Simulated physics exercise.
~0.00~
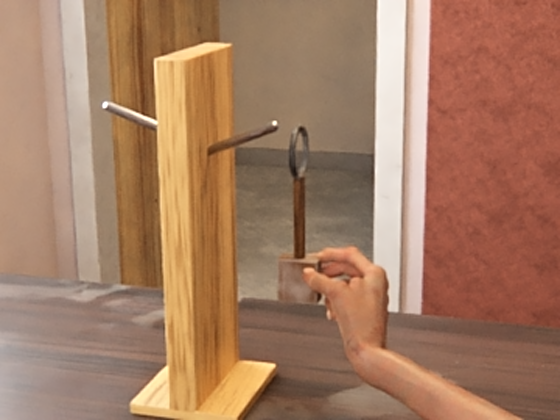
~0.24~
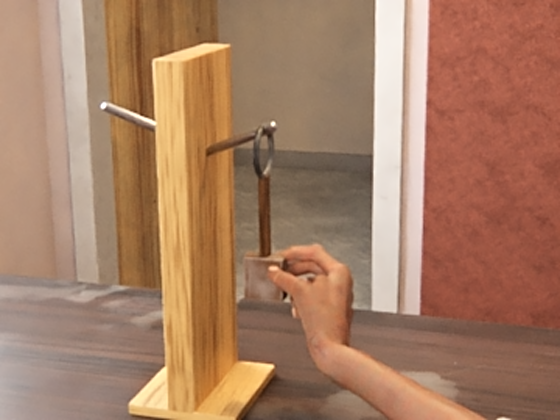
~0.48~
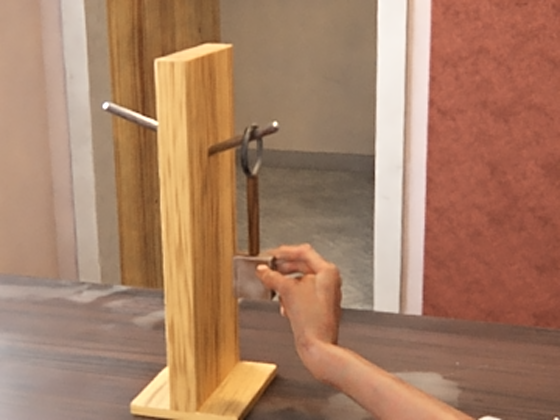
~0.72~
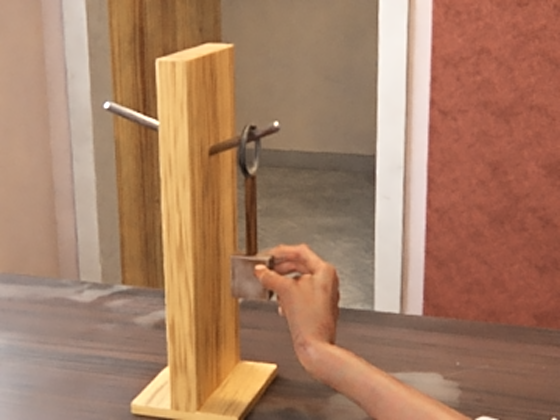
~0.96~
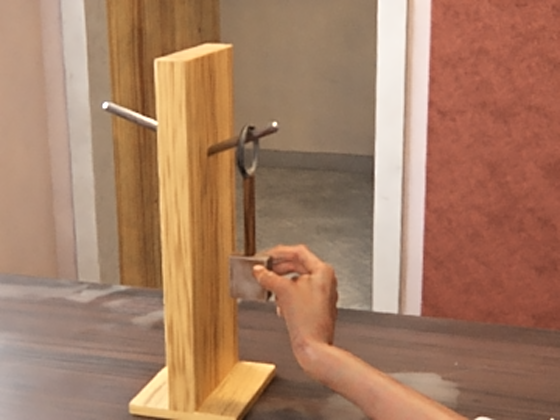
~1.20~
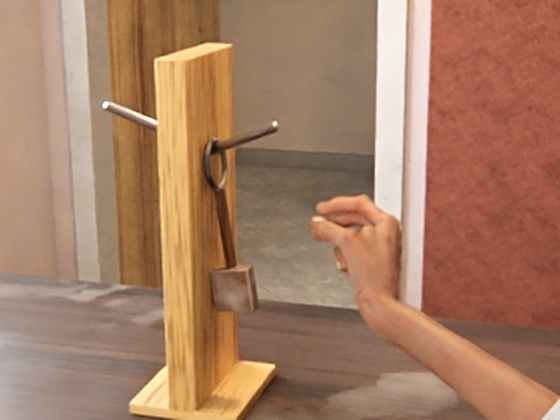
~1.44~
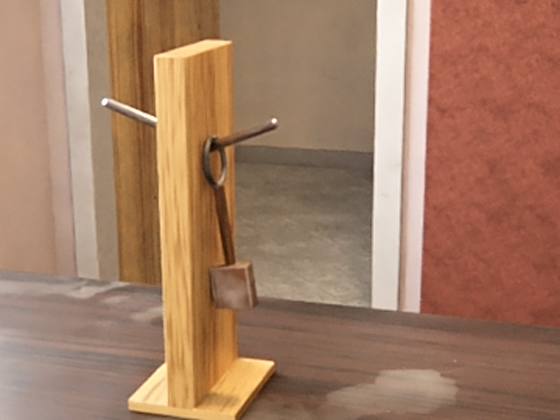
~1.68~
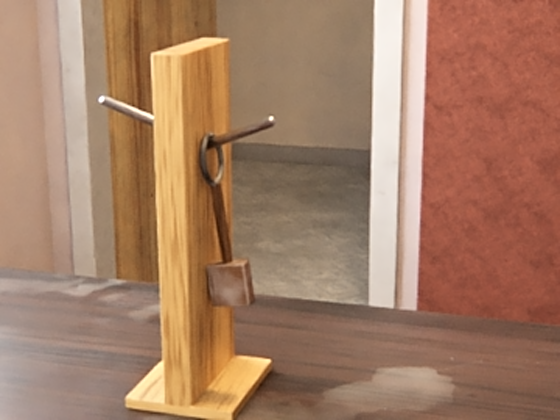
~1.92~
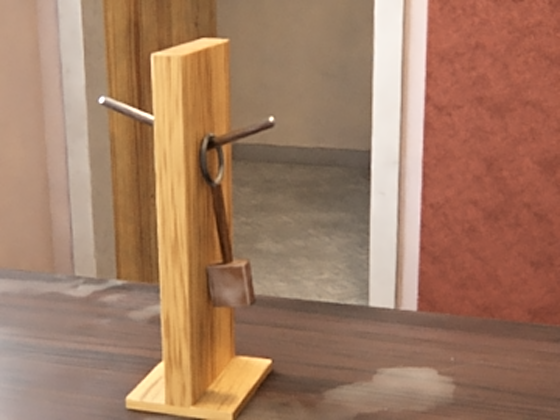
A hand moves a brown brush left onto a wooden stand's peg and leaves it hanging.
